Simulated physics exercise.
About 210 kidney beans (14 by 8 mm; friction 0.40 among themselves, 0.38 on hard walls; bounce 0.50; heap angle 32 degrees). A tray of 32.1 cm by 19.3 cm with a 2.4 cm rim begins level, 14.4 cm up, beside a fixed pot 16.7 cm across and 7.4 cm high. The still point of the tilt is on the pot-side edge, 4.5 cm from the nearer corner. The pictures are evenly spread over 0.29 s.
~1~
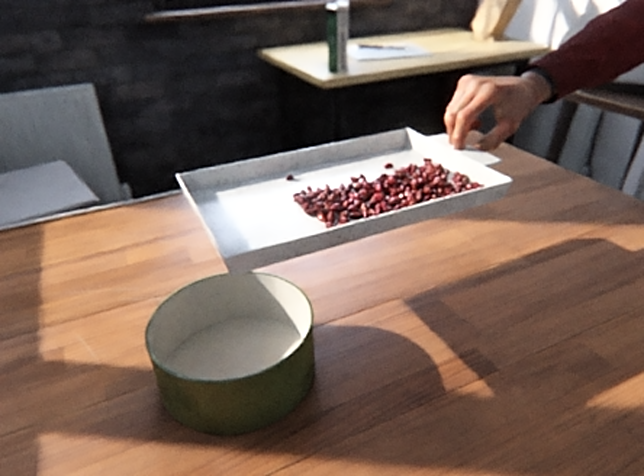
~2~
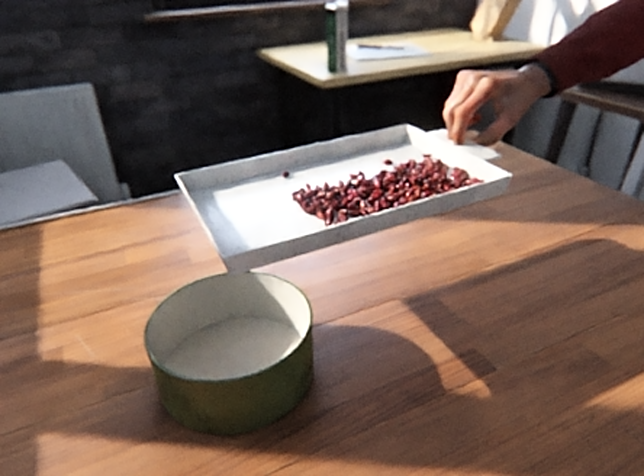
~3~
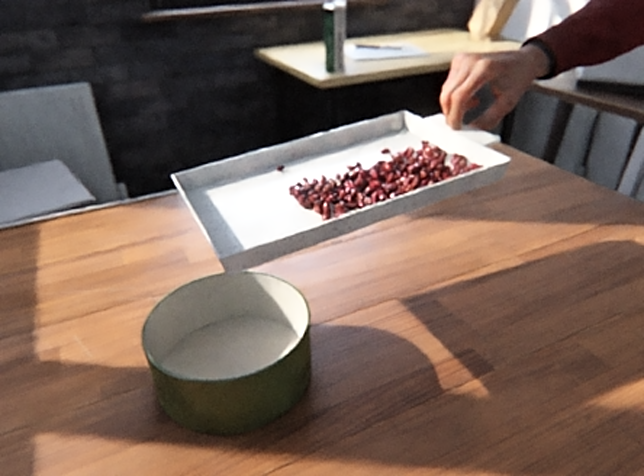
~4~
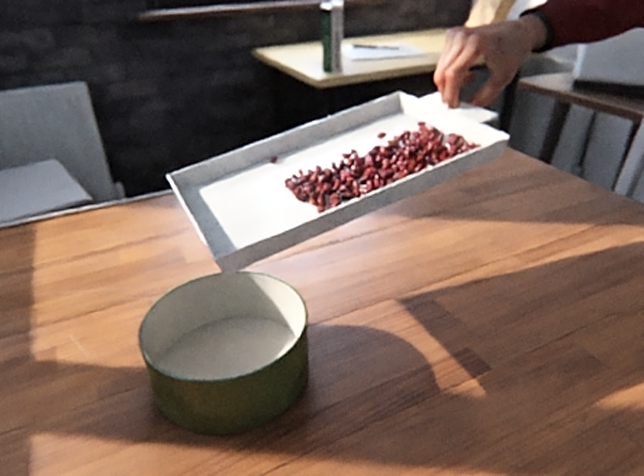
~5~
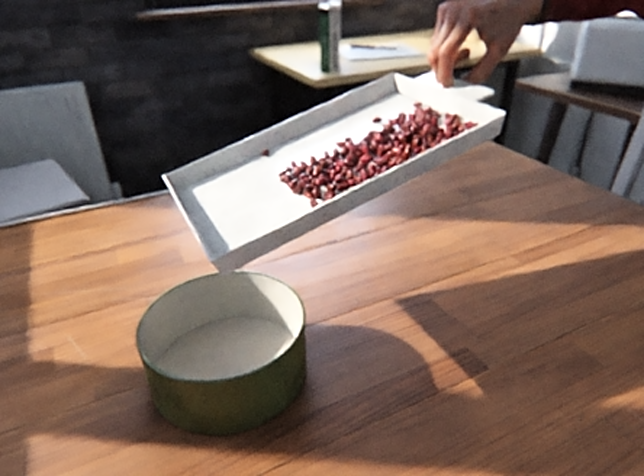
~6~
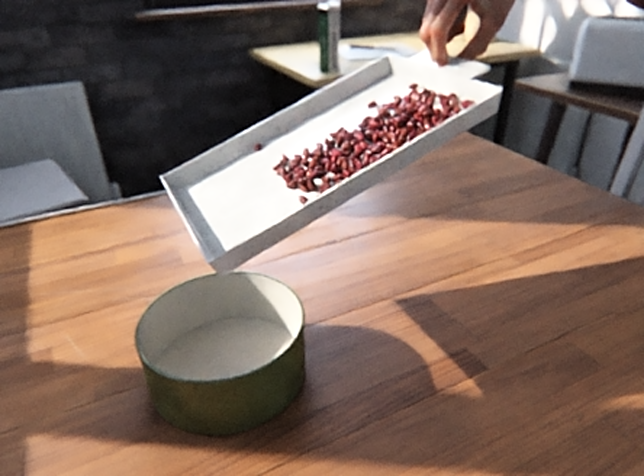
On a sunlit wooden table, a hand lifted the right end of a white tray of dark red beans, tilting it steadily toward a round green pot while the beans stayed bunched together.
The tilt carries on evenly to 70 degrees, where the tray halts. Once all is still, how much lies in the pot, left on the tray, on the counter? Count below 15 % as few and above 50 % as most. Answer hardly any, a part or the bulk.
Pot: A part, tray: A part, counter: A part.
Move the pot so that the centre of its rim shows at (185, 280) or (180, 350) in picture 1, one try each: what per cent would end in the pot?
About 40 and 40 per cent.
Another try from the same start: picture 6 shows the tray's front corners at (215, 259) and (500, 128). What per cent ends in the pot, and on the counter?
Pot 50, counter 5.
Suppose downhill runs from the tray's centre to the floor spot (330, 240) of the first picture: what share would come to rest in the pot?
Some 55 per cent.
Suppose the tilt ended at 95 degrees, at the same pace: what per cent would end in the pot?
It would be near 45 per cent.
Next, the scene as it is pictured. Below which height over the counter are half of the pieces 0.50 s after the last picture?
About 16 cm.
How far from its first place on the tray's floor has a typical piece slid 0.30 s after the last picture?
Roughly 7 cm.
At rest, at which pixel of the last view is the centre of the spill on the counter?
At about (41, 358).
Then, 0.30 s after the last picture, tilt 45 degrees; the tray holds 100 %, the pot 0 %.
Then, 0.50 s after the last picture, tilt 61 degrees; the tray holds 90 %, the pot 0 %.
Then, 0.81 s after the last picture, tilt 70 degrees; the tray holds 35 %, the pot 25 %.
In the end, pot 25 %, tray 35 %, counter 40 %.
